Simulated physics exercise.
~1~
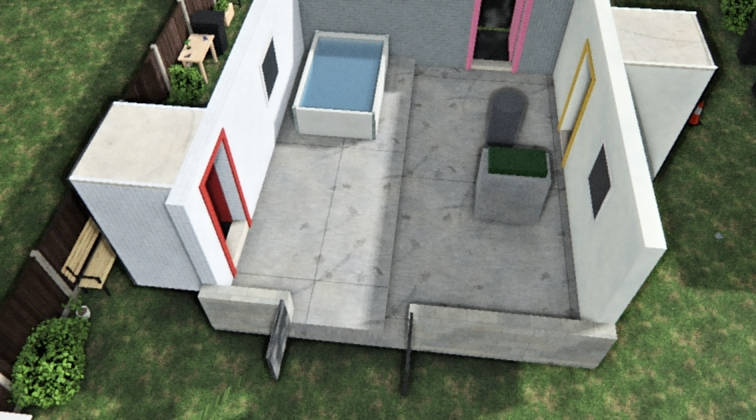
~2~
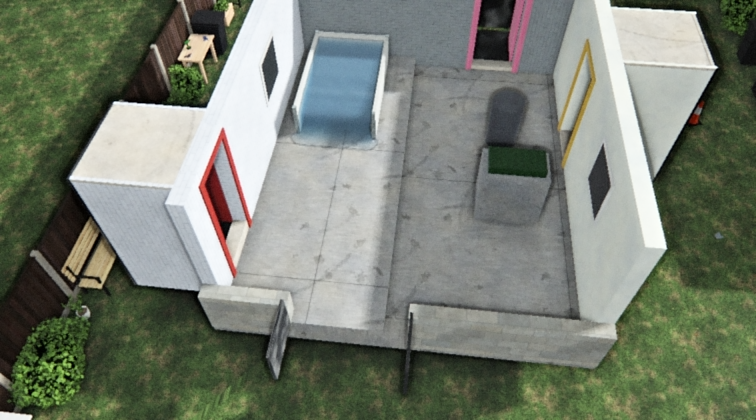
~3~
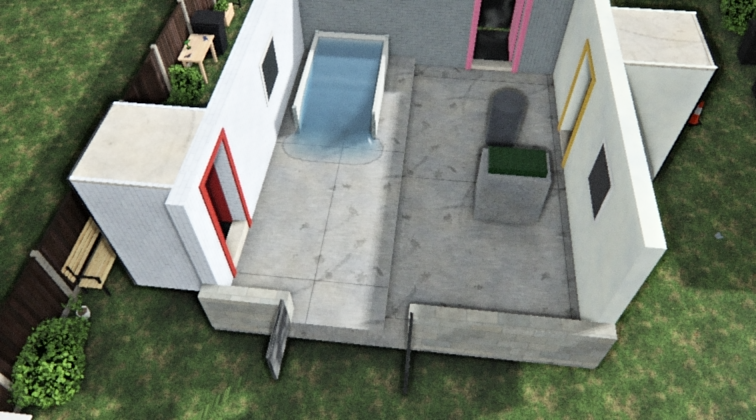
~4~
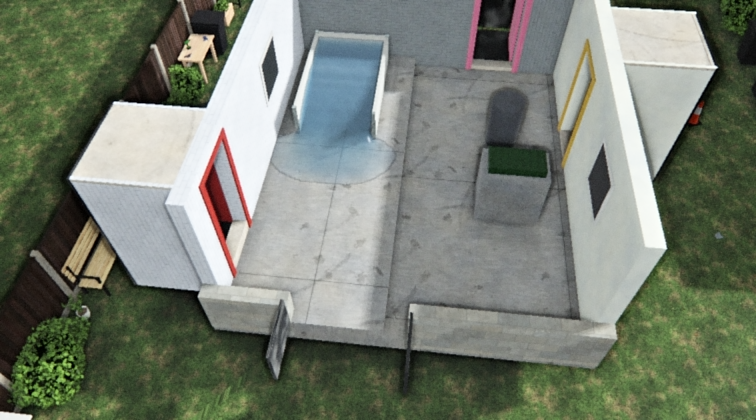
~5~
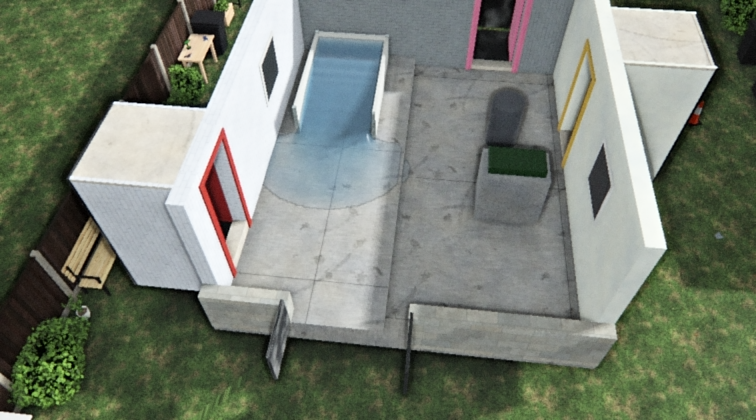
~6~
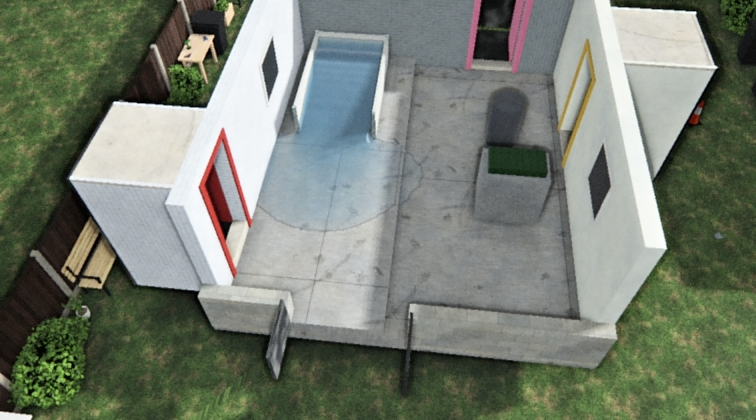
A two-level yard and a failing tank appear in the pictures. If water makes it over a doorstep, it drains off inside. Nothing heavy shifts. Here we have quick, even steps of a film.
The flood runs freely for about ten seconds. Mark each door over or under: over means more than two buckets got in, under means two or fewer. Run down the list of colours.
Pink door - under, yellow door - under, red door - under.
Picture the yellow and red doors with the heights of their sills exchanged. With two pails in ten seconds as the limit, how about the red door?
Red: Swamped.
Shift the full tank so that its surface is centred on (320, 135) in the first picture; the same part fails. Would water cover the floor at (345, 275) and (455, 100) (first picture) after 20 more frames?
Taking both places in turn, they end up inundated and unaffected.
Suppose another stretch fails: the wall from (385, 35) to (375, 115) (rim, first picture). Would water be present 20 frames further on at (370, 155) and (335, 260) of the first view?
The first spot is spared, the second spared.
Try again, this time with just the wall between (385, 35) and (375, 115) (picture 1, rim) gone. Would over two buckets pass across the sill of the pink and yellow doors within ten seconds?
The pink door ends up above, while the yellow door ends up above.
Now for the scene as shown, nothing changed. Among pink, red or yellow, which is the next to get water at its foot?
Answer: The door marked red.
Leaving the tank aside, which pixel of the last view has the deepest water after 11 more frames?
Near (241, 292).
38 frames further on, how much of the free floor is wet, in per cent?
Around 55 percent of it.
A moment on, water covers 35 % of the floor; the pink door not reached, the yellow door not reached, the red door wet at the sill, nothing in.
Next, water covers 40 % of the floor; the pink door not reached, the yellow door not reached, the red door wet at the sill, nothing in.
Then, water covers 50 % of the floor; the pink door not reached, the yellow door not reached, the red door under two buckets in.
Later, water covers 55 % of the floor; the pink door not reached, the yellow door wet at the sill, nothing in, the red door under two buckets in.
In the end, water covers 85 % of the floor; the pink door wet at the sill, nothing in, the yellow door wet at the sill, nothing in, the red door under two buckets in.
